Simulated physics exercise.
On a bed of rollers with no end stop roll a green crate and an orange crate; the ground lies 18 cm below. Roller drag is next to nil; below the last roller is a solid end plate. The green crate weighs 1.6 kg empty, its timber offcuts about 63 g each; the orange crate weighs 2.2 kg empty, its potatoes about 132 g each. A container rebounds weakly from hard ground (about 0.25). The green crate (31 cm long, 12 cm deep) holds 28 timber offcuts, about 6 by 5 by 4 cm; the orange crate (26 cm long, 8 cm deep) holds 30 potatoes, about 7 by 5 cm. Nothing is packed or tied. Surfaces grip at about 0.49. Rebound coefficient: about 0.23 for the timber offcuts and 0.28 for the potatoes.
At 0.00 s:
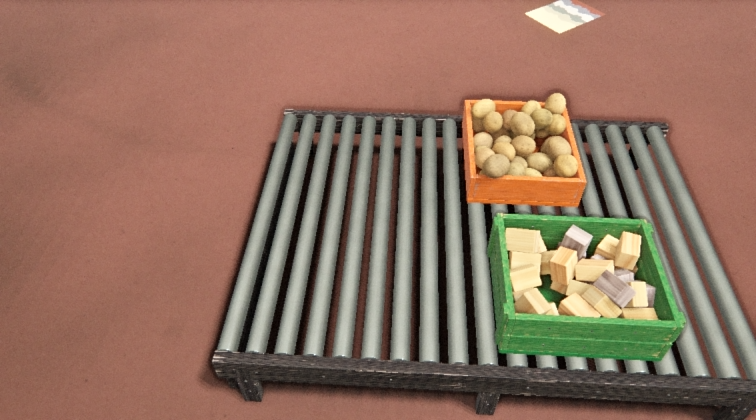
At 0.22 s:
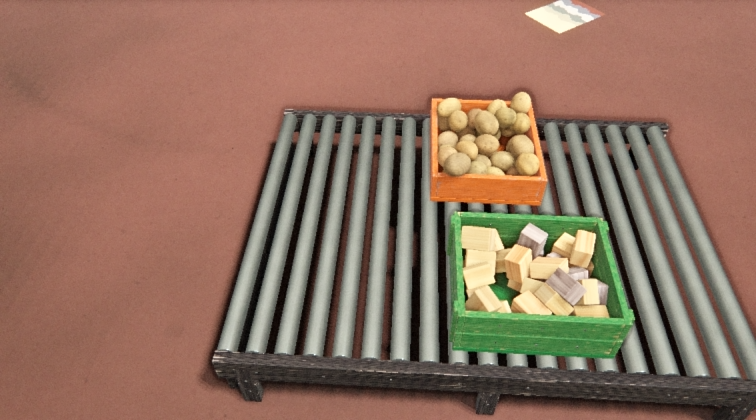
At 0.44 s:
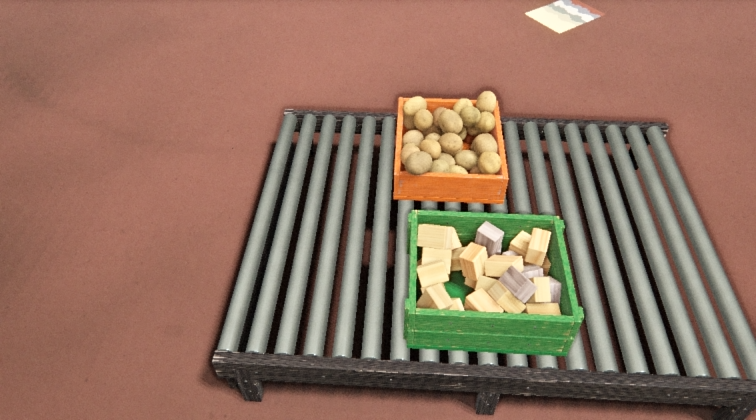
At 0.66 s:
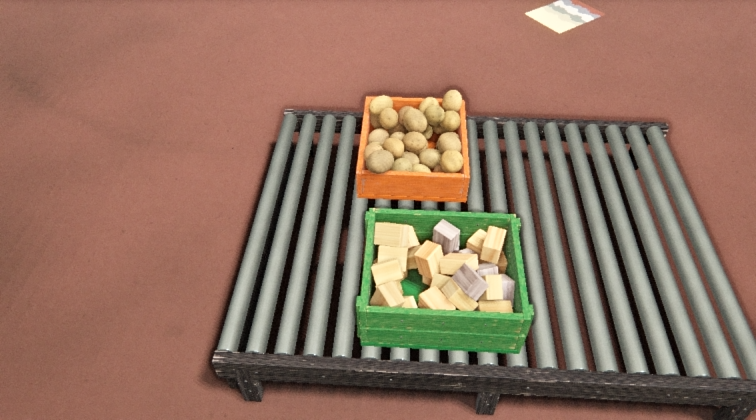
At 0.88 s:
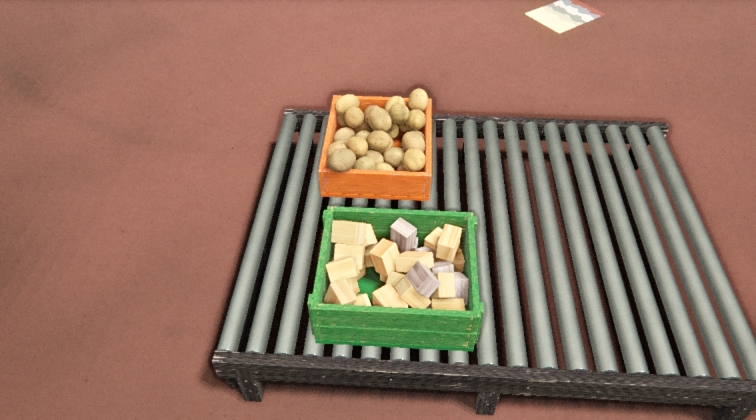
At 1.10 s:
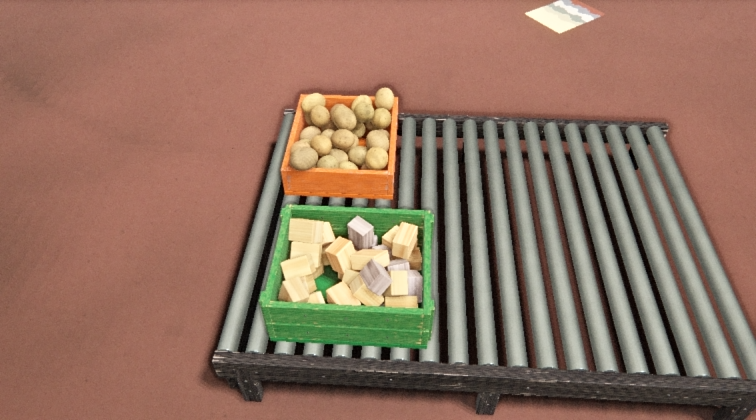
The clip opens on a roller conveyor over reddish-brown ground, with an orange crate of potatoes behind a green crate of wooden blocks, both right of centre. The two crates roll steadily leftward together across the rollers, and by the close both sit near the left side, still full.
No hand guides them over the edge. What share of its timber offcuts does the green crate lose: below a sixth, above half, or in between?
It sheds less than a sixth of them.
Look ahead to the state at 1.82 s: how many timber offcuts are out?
Roughly 0 of them.
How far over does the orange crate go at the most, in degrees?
At most some 45°.
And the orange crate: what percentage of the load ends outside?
Orange crate 40 per cent.
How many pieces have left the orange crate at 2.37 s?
About: Orange crate 12.
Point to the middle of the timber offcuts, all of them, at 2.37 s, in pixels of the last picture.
Around (165, 289).
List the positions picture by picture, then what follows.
In the first picture (we follow the rim corner now nearest the camera), green crate at (676, 324); orange crate at (581, 180); 54 cm of track left ahead; nothing out yet.
In the second picture, green crate at (625, 321); orange crate at (542, 179); 44 cm of track left ahead.
In the third picture, green crate at (574, 319); orange crate at (503, 177); 35 cm of track left ahead.
In the fourth picture, green crate at (523, 316); orange crate at (464, 175); 25 cm of track left ahead.
In the fifth picture, green crate at (473, 314); orange crate at (426, 174); 15 cm of track left ahead.
In the sixth picture, green crate at (424, 311); orange crate at (388, 172); 6 cm of track left ahead; nothing out yet.
After 1.23 s, the front runs out over the edge.
After 1.82 s, the green crate is level with 0 of 28 out and the orange crate leans 34° with 0 of 30 out.
After 2.02 s, the green crate leans 35° with 0 of 28 out and the orange crate leans 44° with 9 of 30 out.
After 2.37 s, the green crate leans 39° with 0 of 28 out and the orange crate leans 44° with 11 of 30 out.
Final count (at 2.55 s), the green crate leans 39° with 0 of 28 out and the orange crate leans 44° with 11 of 30 out. Asked share, 0 of 28, 0 per cent.
